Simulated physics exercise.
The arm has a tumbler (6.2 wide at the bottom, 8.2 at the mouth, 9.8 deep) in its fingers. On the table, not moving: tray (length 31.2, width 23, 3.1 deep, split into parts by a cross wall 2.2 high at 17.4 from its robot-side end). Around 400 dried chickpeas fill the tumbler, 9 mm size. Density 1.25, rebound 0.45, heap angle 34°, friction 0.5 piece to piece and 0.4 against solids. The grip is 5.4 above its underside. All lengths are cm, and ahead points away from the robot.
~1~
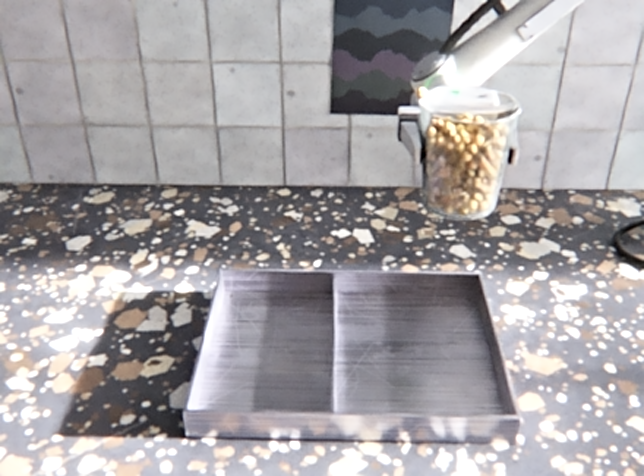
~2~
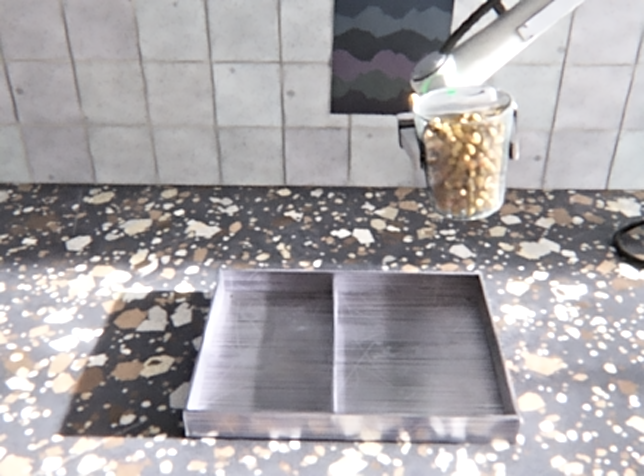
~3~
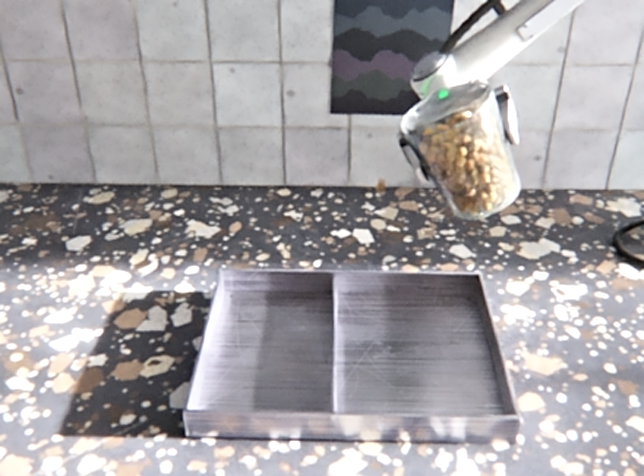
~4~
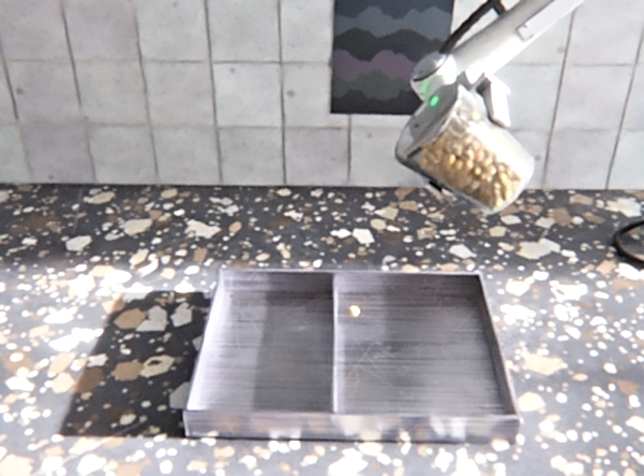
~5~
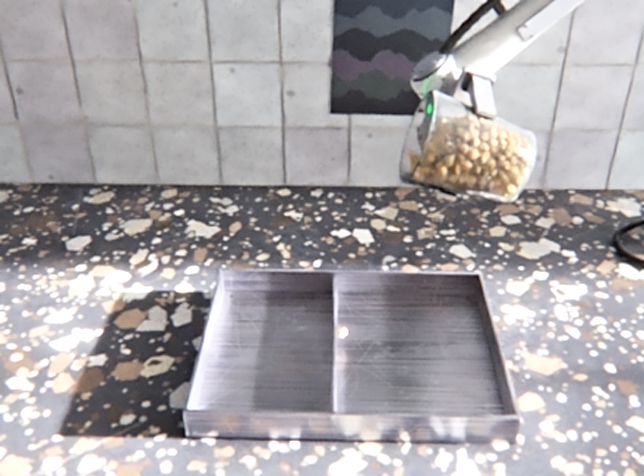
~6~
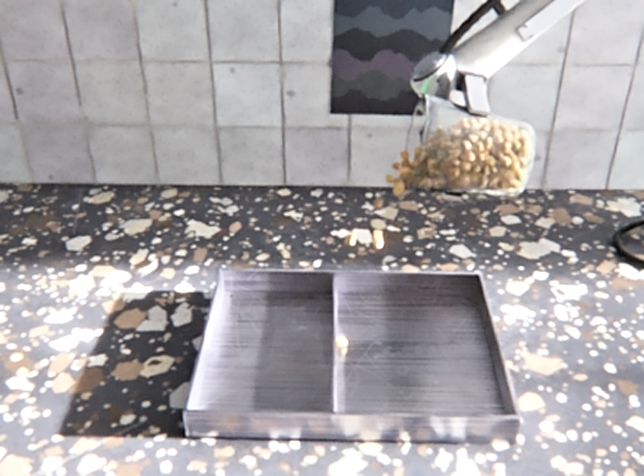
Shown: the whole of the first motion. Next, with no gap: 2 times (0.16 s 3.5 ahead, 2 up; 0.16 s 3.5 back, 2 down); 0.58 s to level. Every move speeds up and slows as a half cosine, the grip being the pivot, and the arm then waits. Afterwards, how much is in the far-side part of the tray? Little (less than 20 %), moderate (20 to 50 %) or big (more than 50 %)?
Answer: Moderate; 20 to 50 % of the dried chickpeas finish in the far-side part of the tray.
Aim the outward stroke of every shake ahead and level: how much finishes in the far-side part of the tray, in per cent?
Some 25 per cent.
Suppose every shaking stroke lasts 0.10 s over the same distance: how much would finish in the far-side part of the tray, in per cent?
Then about 75 per cent.
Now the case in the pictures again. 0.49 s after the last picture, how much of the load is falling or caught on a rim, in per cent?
Some 3 per cent.
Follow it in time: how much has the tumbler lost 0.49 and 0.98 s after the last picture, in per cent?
In turn: 35, 60.
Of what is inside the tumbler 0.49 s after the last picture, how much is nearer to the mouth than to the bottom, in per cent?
Roughly 60 per cent.
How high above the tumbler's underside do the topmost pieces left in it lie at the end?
Roughly 6.5 cm.
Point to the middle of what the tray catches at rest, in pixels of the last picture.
At about (340, 354).
Then, 0.49 s after the last picture, tilted 80° forward, highest piece 28 above the table; 250 in the tumbler, 72 in the robot-side part, 63 in the far-side part, 12 in flight or on a rim.
Then, 0.98 s after the last picture, tilted 30° forward, highest piece 27 above the table; 153 in the tumbler, 127 in the robot-side part, 115 in the far-side part, 2 in flight or on a rim.
Then, 1.42 s after the last picture, level, highest piece 26 above the table; 153 in the tumbler, 129 in the robot-side part, 115 in the far-side part.
Then, 2.47 s after the last picture, level, highest piece 26 above the table; 153 in the tumbler, 129 in the robot-side part, 115 in the far-side part.
Final count, 153 in the tumbler, 129 in the robot-side part, 115 in the far-side part. That is 29 % in the far-side part of the tray.
